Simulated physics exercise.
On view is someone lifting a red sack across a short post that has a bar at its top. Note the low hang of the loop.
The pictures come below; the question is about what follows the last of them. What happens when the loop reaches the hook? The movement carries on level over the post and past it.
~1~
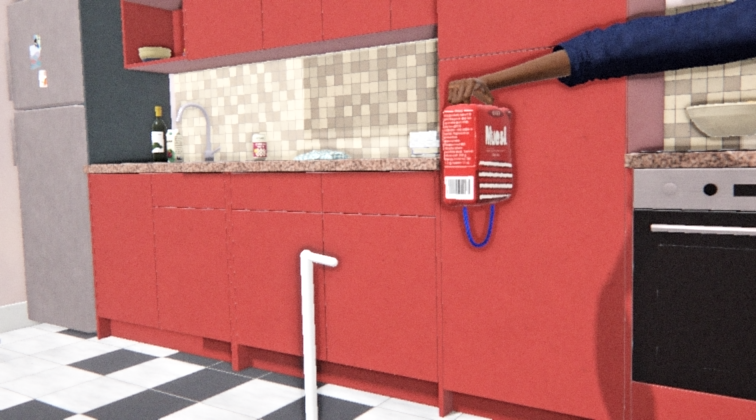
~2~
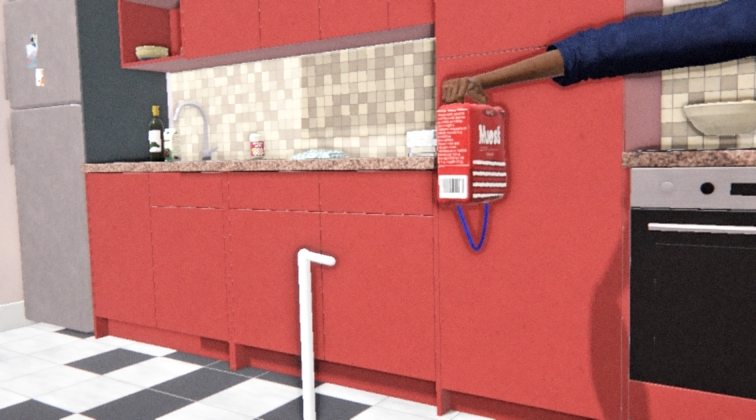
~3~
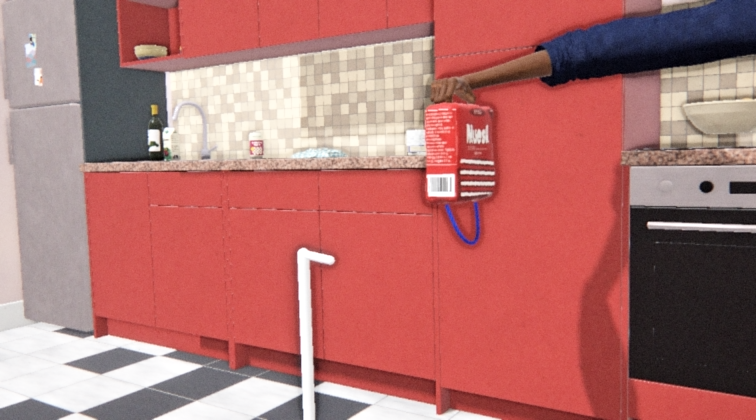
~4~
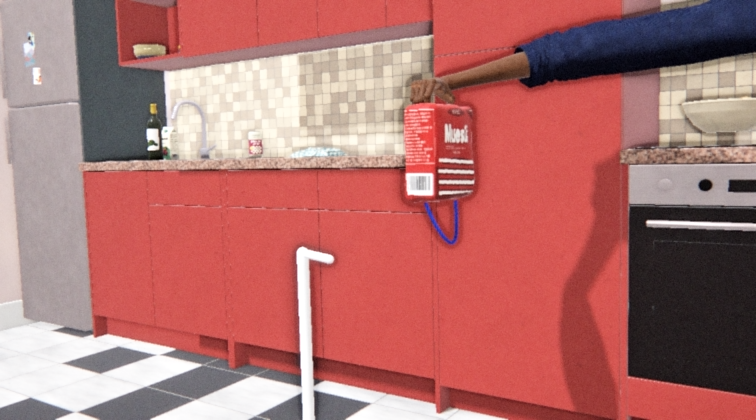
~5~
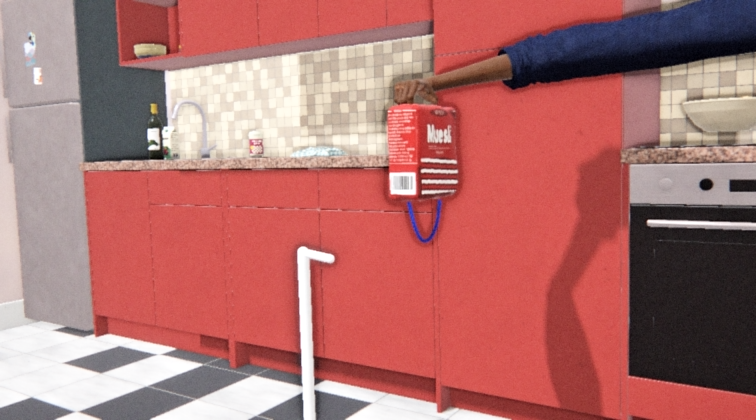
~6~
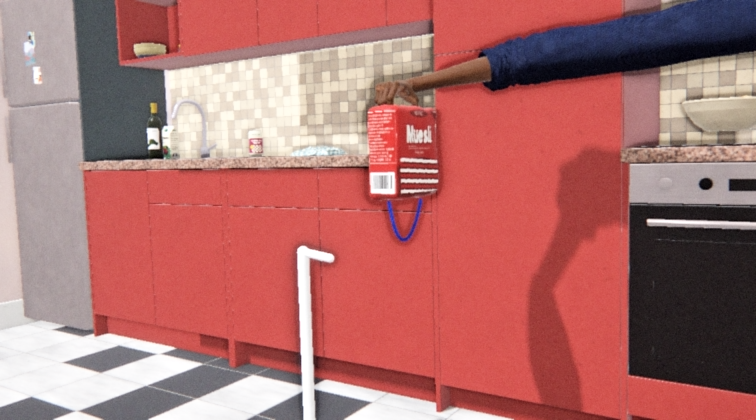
It clears the hook.
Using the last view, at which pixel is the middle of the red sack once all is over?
It comes to rest near (215, 158).
Then, 0.38 s on from there, sack nearing the post near (355, 154).
Then, 0.98 s on from there, sack over the post near (287, 156).
Then, 1.58 s on from there, sack past the post near (228, 157).
In the end, sack past the post near (215, 157). The red sack goes by freely.
